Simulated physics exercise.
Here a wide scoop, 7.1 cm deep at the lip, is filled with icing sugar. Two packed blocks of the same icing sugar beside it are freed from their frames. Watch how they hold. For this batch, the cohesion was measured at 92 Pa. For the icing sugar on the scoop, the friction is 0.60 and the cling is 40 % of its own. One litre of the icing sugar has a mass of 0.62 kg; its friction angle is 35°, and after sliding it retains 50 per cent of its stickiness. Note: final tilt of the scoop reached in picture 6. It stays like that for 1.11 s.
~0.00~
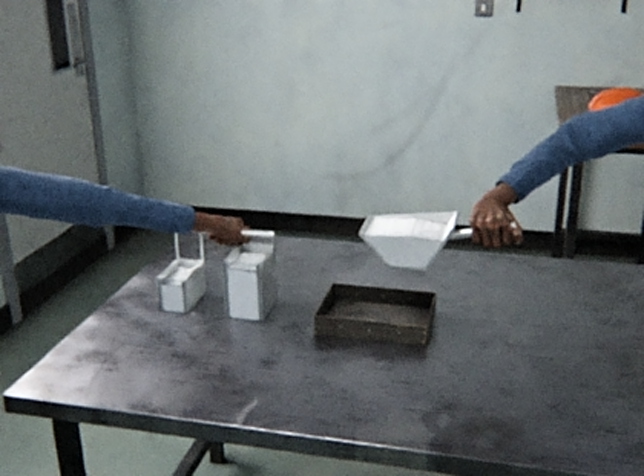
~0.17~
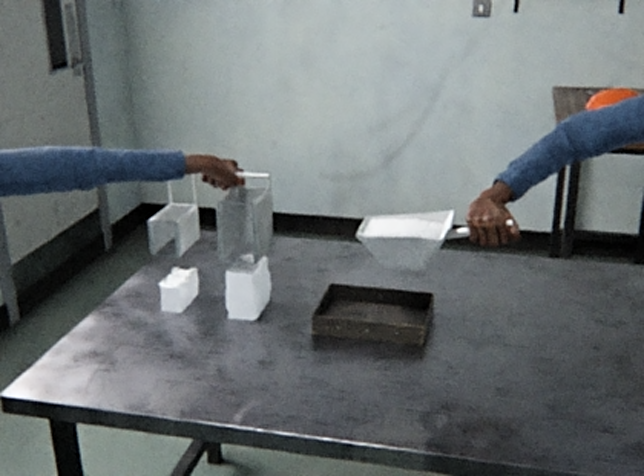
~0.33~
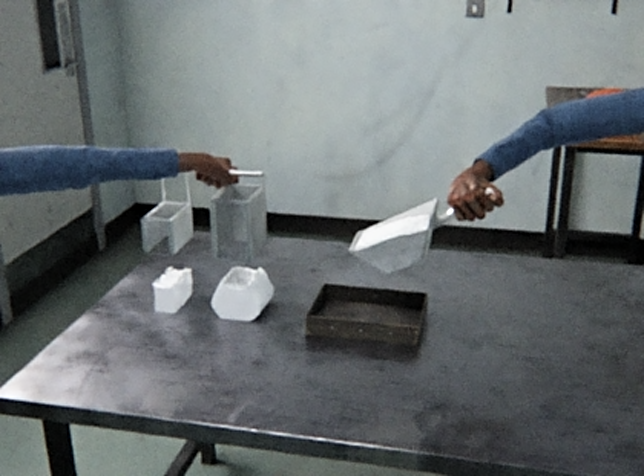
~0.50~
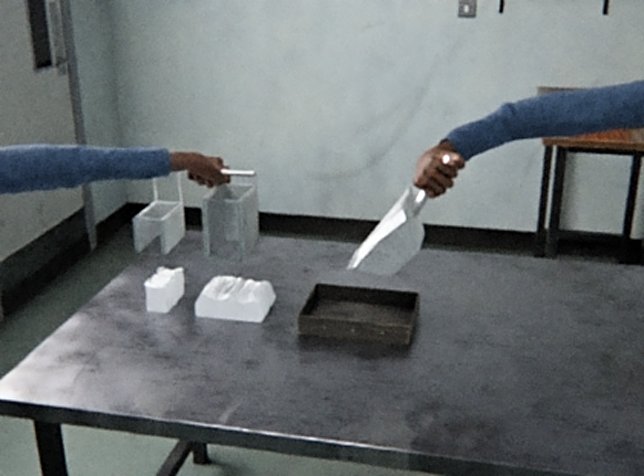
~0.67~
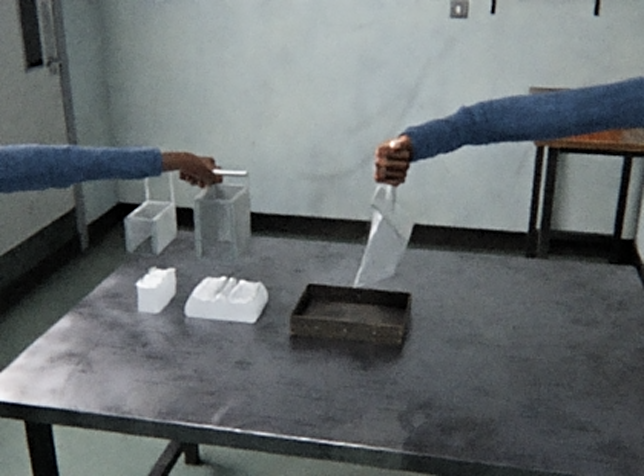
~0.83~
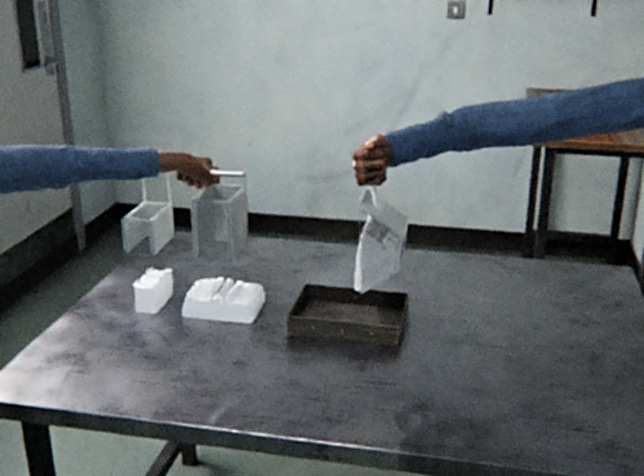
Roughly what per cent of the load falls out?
Roughly 100 per cent.
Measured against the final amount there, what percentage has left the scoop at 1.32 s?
Estimate: Some 80 per cent.
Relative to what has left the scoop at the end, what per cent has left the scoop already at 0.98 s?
Around 40 per cent.
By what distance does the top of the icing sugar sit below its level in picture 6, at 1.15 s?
Around 6.0 centimetres, give or take.
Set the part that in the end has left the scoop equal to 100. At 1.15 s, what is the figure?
Roughly 70 per cent.
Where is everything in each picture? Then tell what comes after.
Lip at (361, 233), tilt 0 degrees; highest point of the icing sugar at (409, 236); test blocks 7.0 cm, 13 cm high (left to right), in the first frame.
Lip at (359, 234), tilt 2 degrees; highest point of the icing sugar at (411, 237); test blocks 6.9 cm, 12 cm high (left to right), in the second frame.
Lip at (351, 250), tilt 21 degrees; highest point of the icing sugar at (424, 231); test blocks 6.9 cm, 9.0 cm high (left to right), in the third frame.
Lip at (348, 269), tilt 47 degrees; highest point of the icing sugar at (404, 222); test blocks 6.9 cm, 5.9 cm high (left to right), in the fourth frame.
Lip at (354, 285), tilt 73 degrees; highest point of the icing sugar at (383, 219); test blocks 6.9 cm, 5.7 cm high (left to right), in the fifth frame.
Lip at (360, 291), tilt 86 degrees; highest point of the icing sugar at (365, 232); test blocks 6.9 cm, 5.6 cm high (left to right), in the sixth frame.
By 0.98 s, the scoop is at 86 degrees and 35 % has left it.
By 1.15 s, the scoop is at 86 degrees and 65 % has left it.
By 1.32 s, the scoop is at 86 degrees and 76 % has left it.
By 1.50 s, the scoop is at 86 degrees and 84 % has left it.
By 1.88 s, at the end, the scoop is at 86 degrees and 100 % has left it.
